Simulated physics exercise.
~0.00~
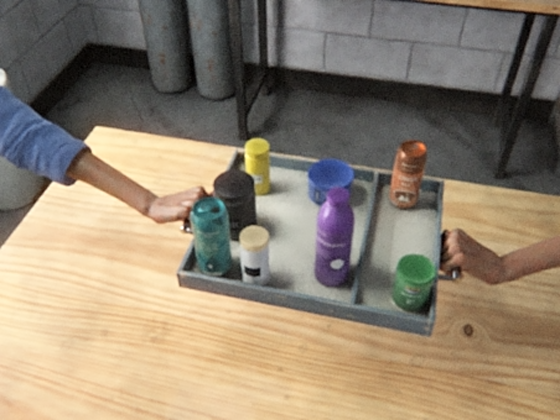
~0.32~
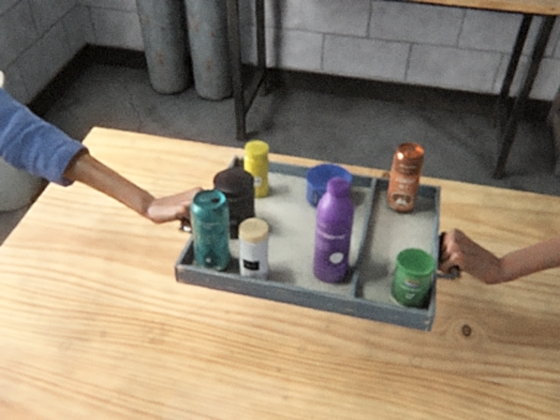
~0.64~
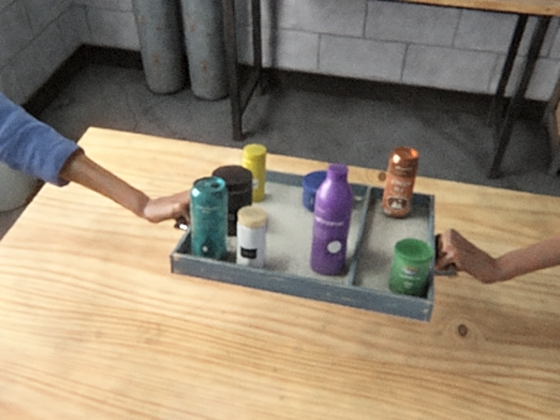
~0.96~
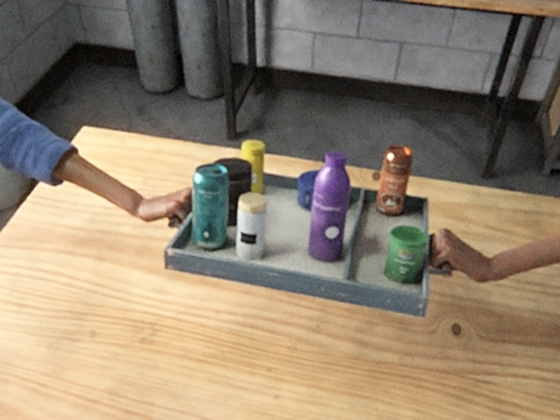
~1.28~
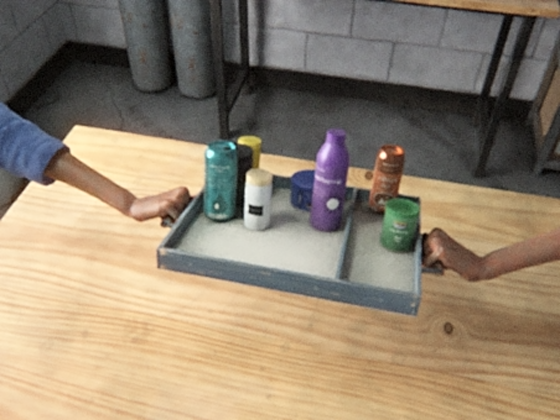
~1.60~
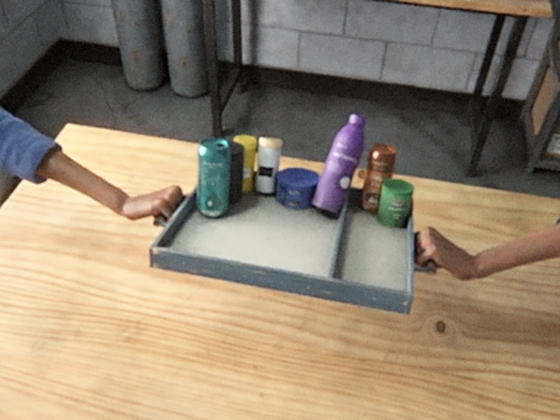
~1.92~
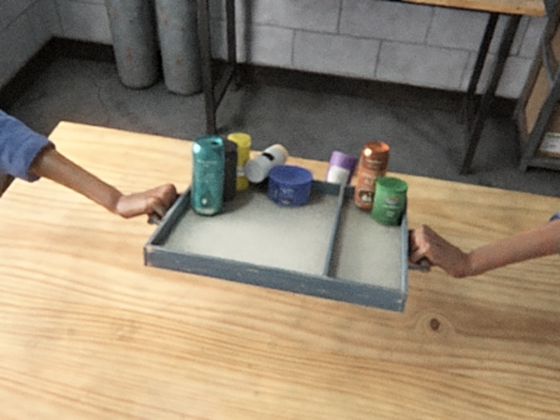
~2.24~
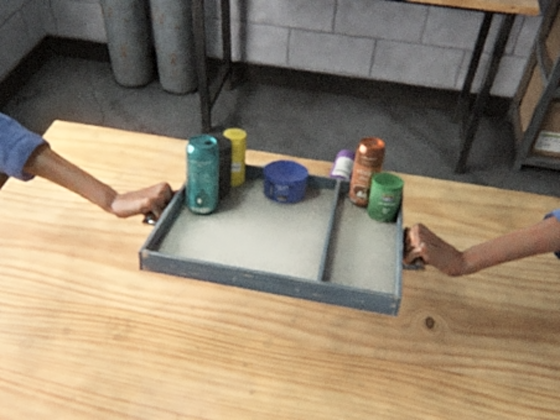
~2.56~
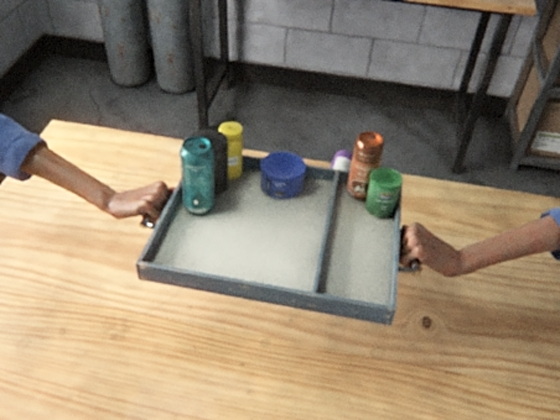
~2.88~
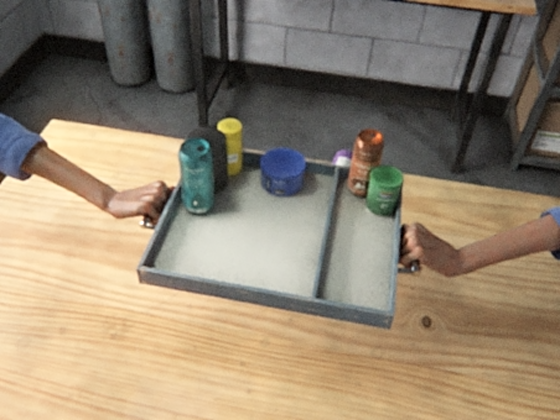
The clip opens on two hands gripping the ends of a grey divided tray above a wooden table, with eight containers standing on it, among them a tall purple bottle and a turquoise can. The far side of the tray dips, and several containers slide away from the viewer. They gather along the far rim, where the purple bottle tips over. The white shaker topples as well and drops out of sight beyond the rim. The tray levels again, leaving six containers upright near its far side and the purple bottle lying beyond it, mostly hidden.
